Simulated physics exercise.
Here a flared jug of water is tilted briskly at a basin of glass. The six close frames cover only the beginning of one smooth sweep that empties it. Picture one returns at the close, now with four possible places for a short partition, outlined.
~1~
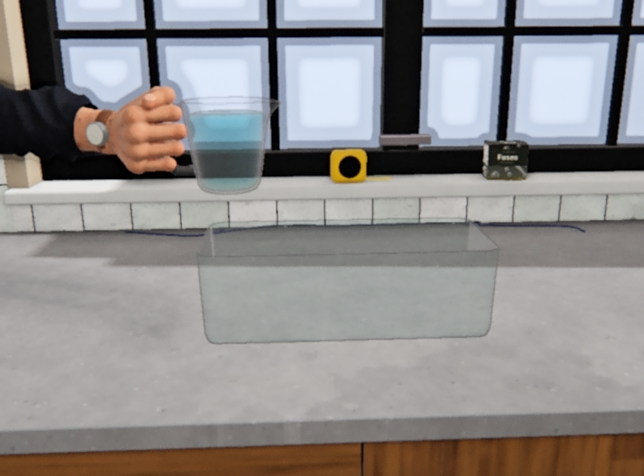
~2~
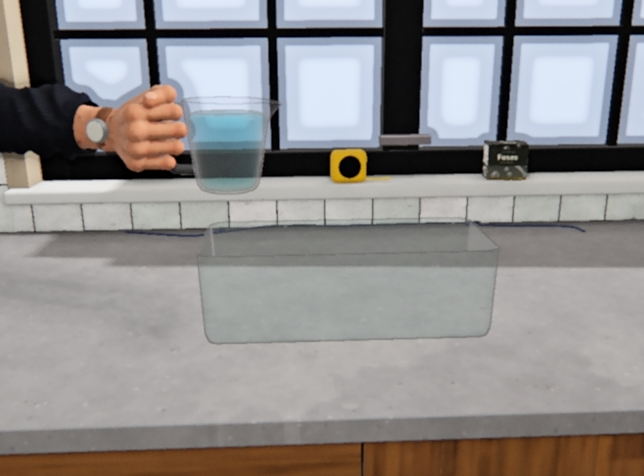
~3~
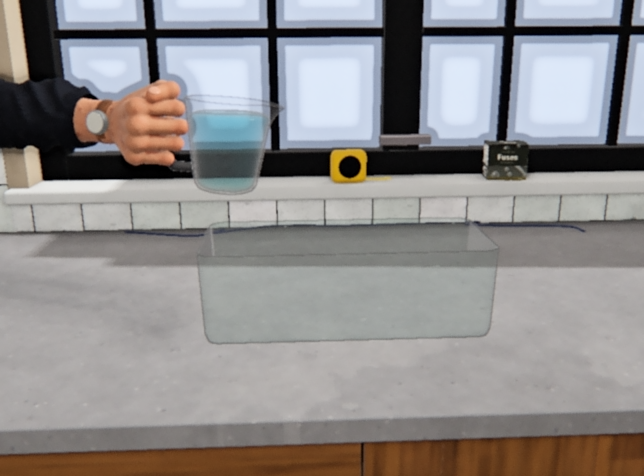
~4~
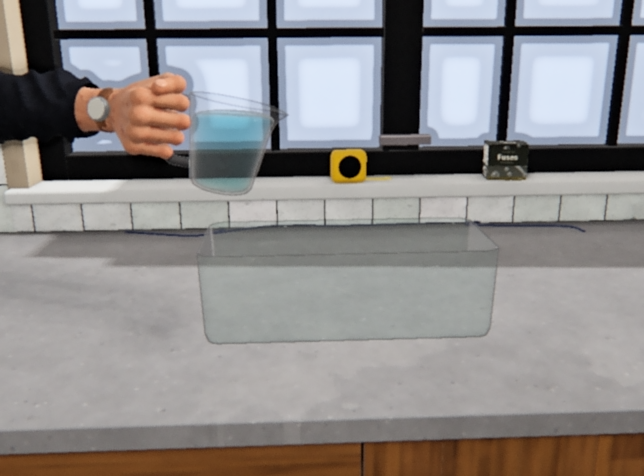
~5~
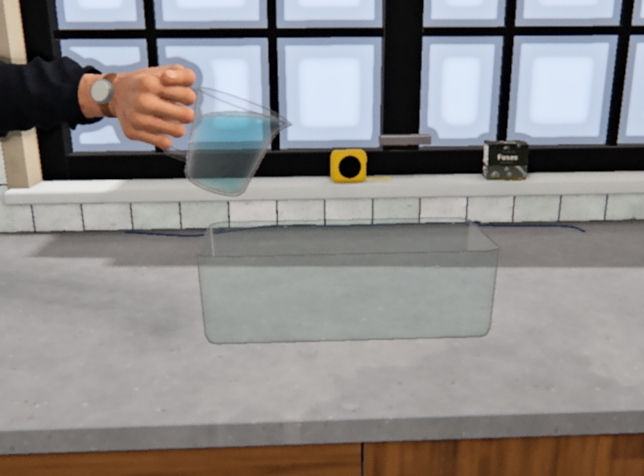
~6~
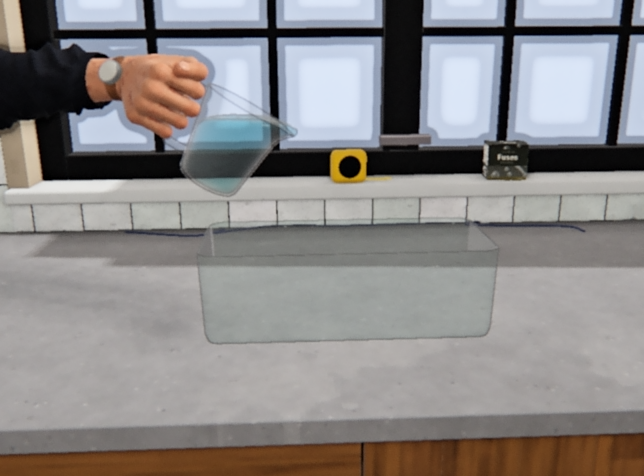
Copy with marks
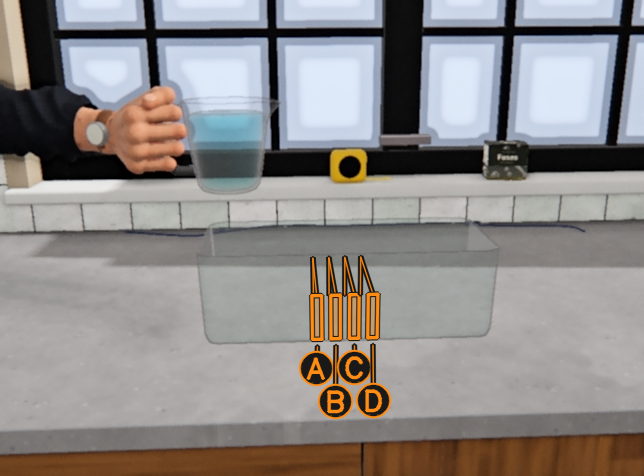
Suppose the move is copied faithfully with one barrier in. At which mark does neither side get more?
The answer is slot B.
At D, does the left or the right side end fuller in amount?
More ends on the left.
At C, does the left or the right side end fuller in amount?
The left side.
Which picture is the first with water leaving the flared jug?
In picture 6.
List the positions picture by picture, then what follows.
Upright, lip at (280, 102); basin from (205, 341) to (489, 334); nothing has left yet, in the first picture.
Upright, lip at (281, 103); nothing has left yet, in the second picture.
Tipped about 6°, lip at (284, 108); nothing has left yet, in the third picture.
Tipped about 12°, lip at (287, 114); nothing has left yet, in the fourth picture.
Tipped about 21°, lip at (291, 124); nothing has left yet, in the fifth picture.
Tipped about 31°, lip at (294, 136); water is over the lip, down to (294, 136), in the sixth picture.
On the marked copy, A at (317, 346); B at (336, 345); C at (354, 345); D at (372, 344).
If A is chosen, about 10 % ends left of the wall and 89 % right of it.
If B is chosen, about 52 % ends left of the wall and 48 % right of it.
If C is chosen, about 90 % ends left of the wall and 8 % right of it.
If D is chosen, about 94 % ends left of the wall and 4 % right of it.
